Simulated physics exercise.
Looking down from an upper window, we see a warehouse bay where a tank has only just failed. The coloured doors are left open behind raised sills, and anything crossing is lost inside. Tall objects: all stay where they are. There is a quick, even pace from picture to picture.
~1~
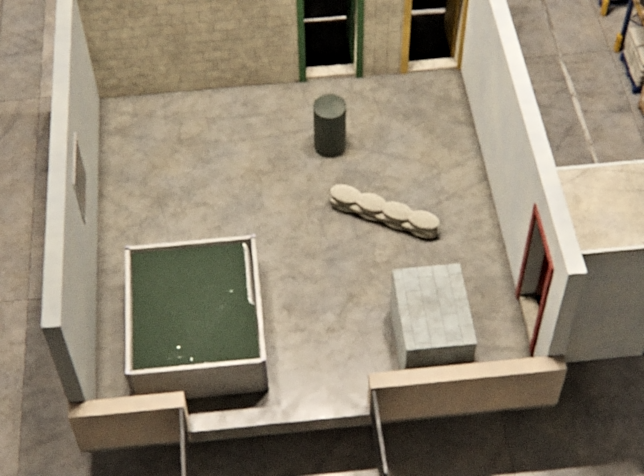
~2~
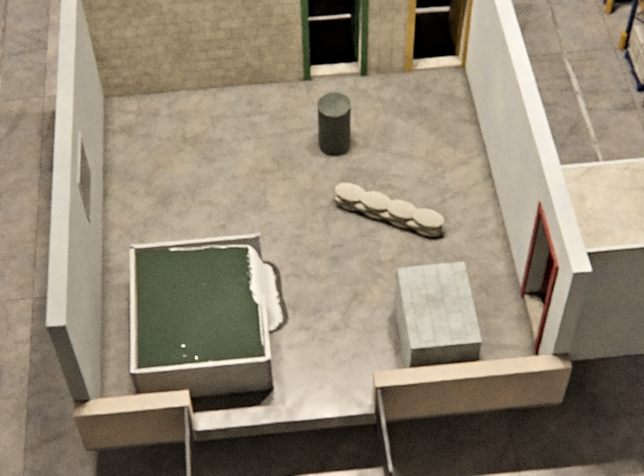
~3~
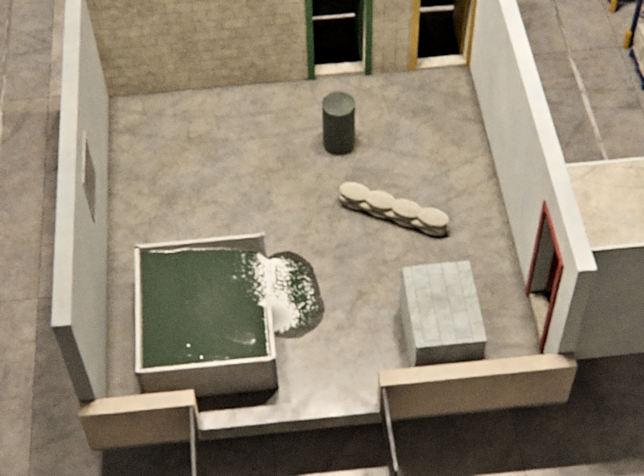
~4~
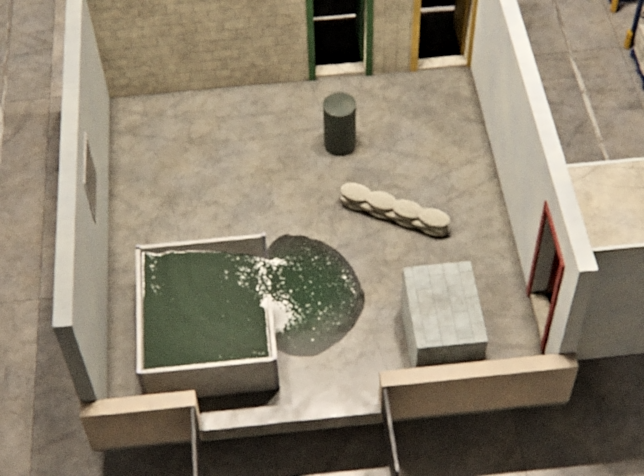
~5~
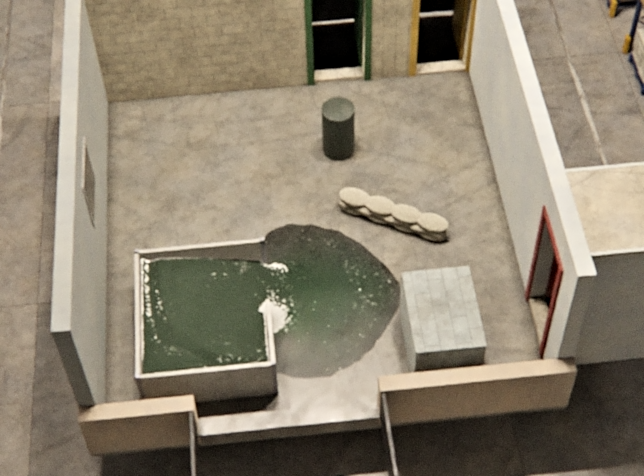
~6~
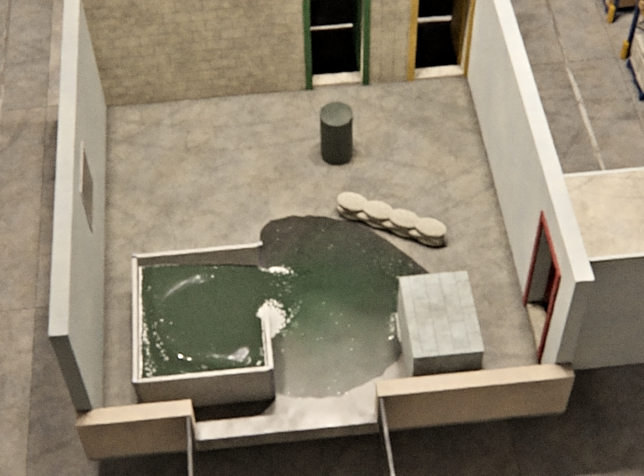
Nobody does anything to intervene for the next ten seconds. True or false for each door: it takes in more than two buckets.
For the red door, true; for the green door, false; for the yellow door, true.
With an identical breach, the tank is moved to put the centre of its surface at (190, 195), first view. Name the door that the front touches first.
The one in green comes first.
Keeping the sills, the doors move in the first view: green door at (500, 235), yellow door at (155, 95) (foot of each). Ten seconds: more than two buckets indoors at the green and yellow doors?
As it turns out, the green door spills past but the yellow door keeps clear.
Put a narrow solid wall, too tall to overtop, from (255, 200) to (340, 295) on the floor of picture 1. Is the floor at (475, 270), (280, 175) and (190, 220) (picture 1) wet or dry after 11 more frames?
Taking the points in order - wetted, unwetted, wetted.
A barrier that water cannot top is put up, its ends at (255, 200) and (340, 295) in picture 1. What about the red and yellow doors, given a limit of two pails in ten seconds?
Note: Red remains below threshold; yellow remains below threshold.
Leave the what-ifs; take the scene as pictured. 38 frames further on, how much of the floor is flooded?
Around 75 percent of it.
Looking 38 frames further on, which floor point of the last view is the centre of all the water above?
It is near (350, 267).
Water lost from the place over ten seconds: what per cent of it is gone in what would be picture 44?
Around 45 percent.
A moment on, water covers 25 % of the floor; the red door not reached, the green door not reached, the yellow door not reached.
Next, water covers 35 % of the floor; the red door wet at the sill, nothing in, the green door not reached, the yellow door not reached.
Then, water covers 60 % of the floor; the red door over two buckets in, the green door not reached, the yellow door wet at the sill, nothing in.
Later, water covers 75 % of the floor; the red door over two buckets in, the green door wet at the sill, nothing in, the yellow door over two buckets in.
In the end, water covers 90 % of the floor; the red door over two buckets in, the green door under two buckets in, the yellow door far over two buckets in.
